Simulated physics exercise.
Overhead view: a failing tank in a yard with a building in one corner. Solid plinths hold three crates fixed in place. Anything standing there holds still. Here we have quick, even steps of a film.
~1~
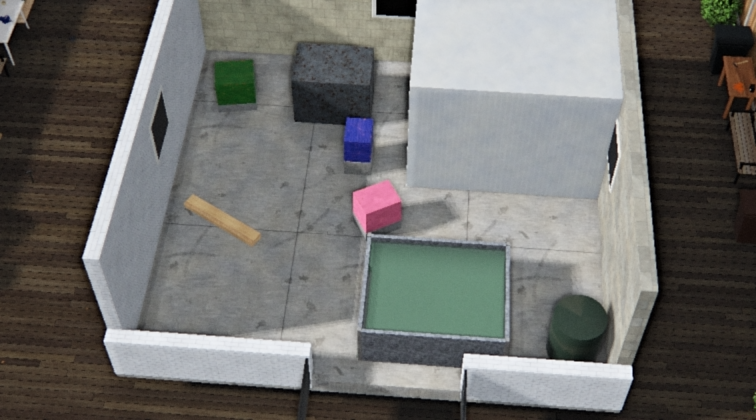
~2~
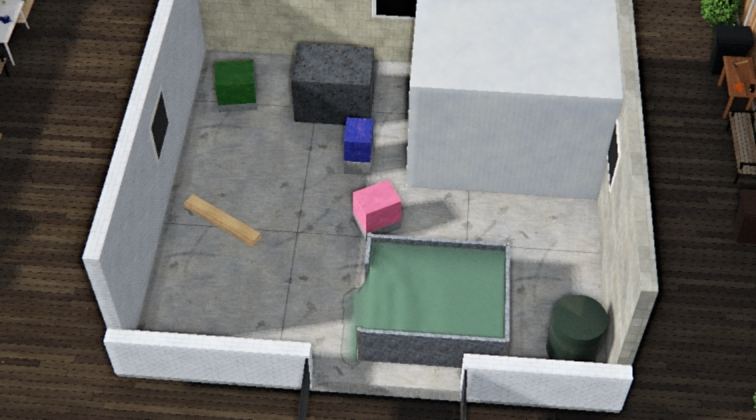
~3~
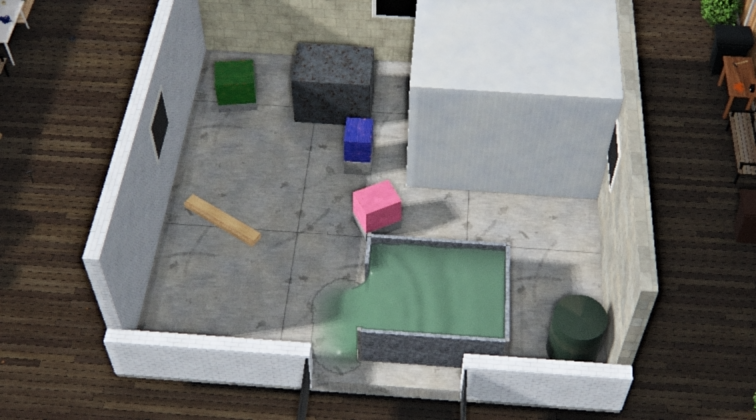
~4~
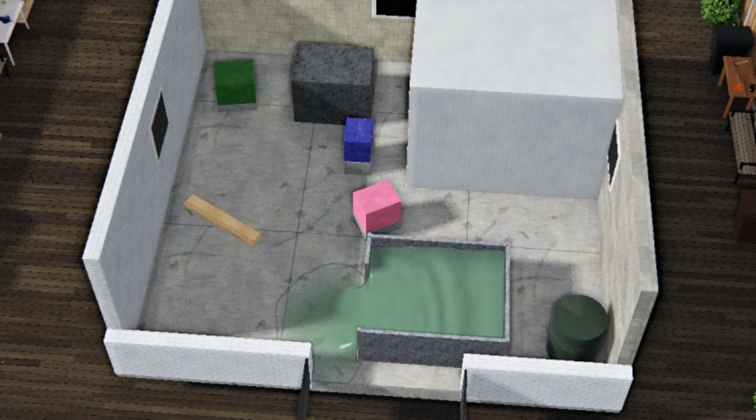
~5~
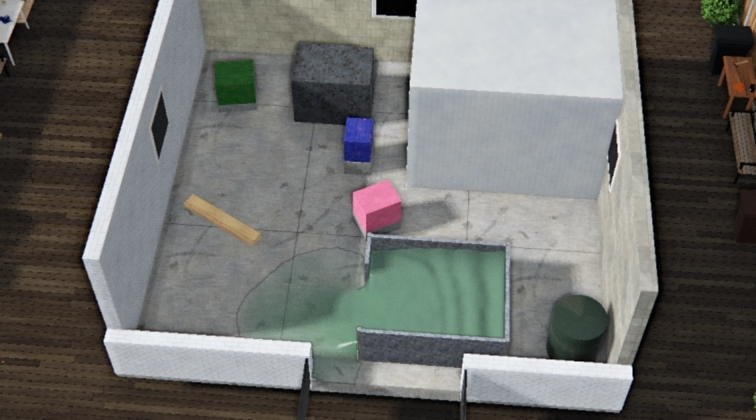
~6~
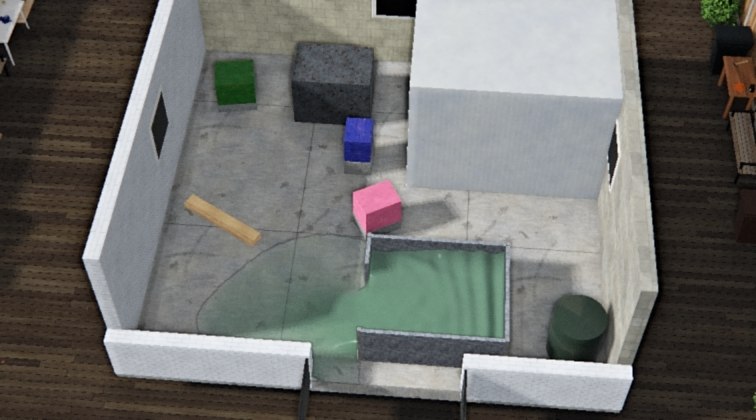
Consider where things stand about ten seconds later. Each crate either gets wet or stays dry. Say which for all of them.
In the end the green crate is hit, the blue crate is spared, the pink crate is spared.
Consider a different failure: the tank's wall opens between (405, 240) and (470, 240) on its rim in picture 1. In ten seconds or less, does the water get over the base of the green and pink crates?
My reading: Green stays dry, pink is topped.
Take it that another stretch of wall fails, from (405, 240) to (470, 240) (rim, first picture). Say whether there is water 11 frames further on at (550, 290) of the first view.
At that spot: Parched.
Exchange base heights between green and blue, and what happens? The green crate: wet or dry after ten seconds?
One by one: Green crate is safe.
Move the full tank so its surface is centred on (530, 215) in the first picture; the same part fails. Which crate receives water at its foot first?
Answer: The pink-painted one.
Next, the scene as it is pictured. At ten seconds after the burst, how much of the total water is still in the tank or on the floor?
About 90 per cent.
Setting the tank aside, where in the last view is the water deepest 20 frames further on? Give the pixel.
Around (168, 206).
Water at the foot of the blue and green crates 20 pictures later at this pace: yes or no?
My answer: Blue dry and green wet.
A moment on, water covers 30 % of the floor; the green crate not reached, the blue crate not reached, the pink crate water round its plinth.
Next, water covers 30 % of the floor; the green crate not reached, the blue crate not reached, the pink crate water round its plinth.
Then, water covers 45 % of the floor; the green crate water round its plinth, the blue crate not reached, the pink crate water round its plinth.
Later, water covers 75 % of the floor; the green crate water round its plinth, the blue crate water round its plinth, the pink crate water round its plinth.
In the end, water covers 90 % of the floor; the green crate was topped, the blue crate stayed above the water, the pink crate stayed above the water.
